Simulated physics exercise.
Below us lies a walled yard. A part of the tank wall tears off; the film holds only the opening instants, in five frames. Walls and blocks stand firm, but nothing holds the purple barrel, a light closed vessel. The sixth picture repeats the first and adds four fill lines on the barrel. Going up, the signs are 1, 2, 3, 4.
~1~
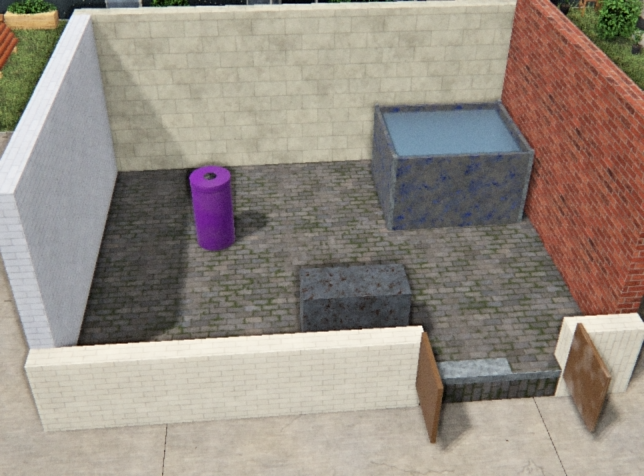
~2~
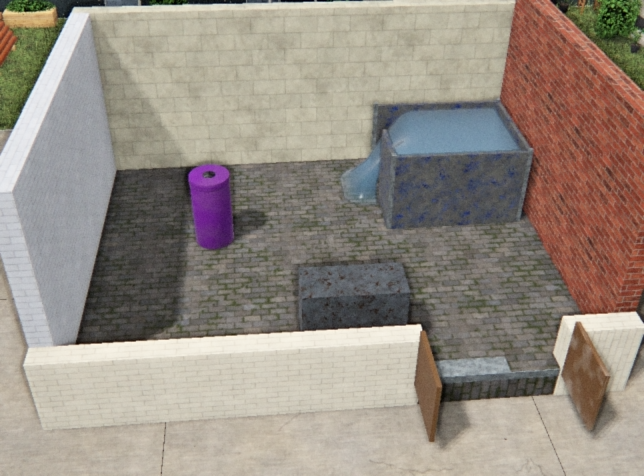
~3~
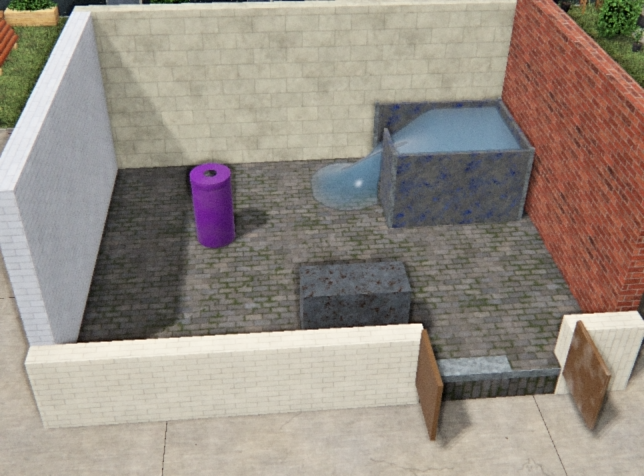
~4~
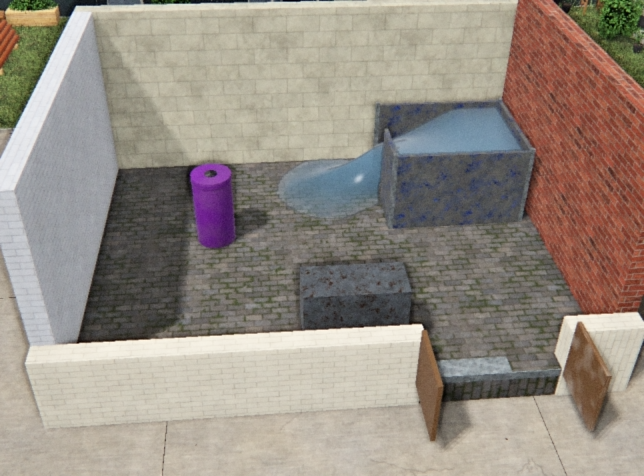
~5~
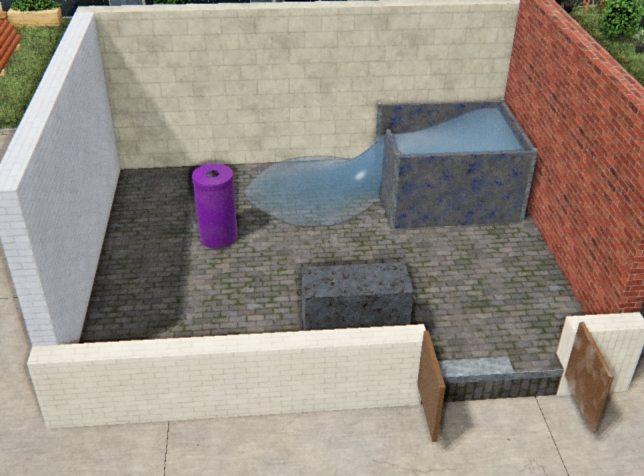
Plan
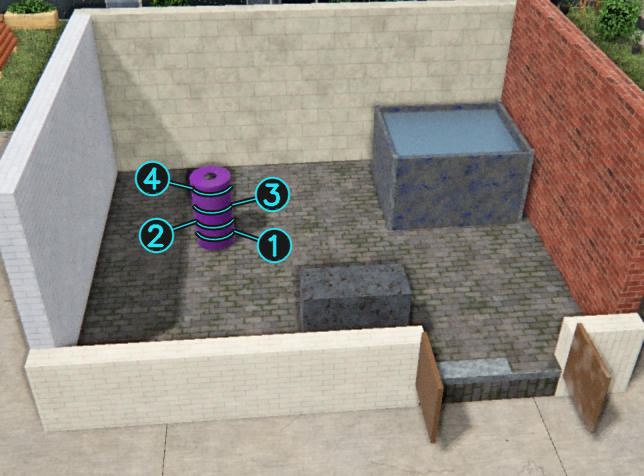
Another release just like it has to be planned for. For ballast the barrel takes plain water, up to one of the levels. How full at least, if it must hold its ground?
It is 2.
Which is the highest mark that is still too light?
Here it is mark 1.
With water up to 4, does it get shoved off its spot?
No, that is safe.
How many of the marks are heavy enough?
Three.
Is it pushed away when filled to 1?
Yes, it does.
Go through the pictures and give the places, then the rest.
Lid of the purple barrel at (211, 176); tank full, its middle at (450, 134); open gate at (493, 325).
Water covers 2 % of the ground and is seen nearest the barrel at (349, 193).
Water covers 4 % of the ground and is seen nearest the barrel at (324, 197).
Water covers 8 % of the ground and is seen nearest the barrel at (287, 198).
Lid of the purple barrel at (213, 174); water covers 12 % of the ground and is seen nearest the barrel at (257, 203).
On the marked copy, 1 at (215, 239); 2 at (214, 227); 3 at (213, 212); 4 at (211, 194); from the bottom up 1, 2, 3, 4.
With 1, it is pushed about twice its own width away.
With 2, it shifts by a finger or two and stays.
With 3, it does not move.
With 4, it does not move.
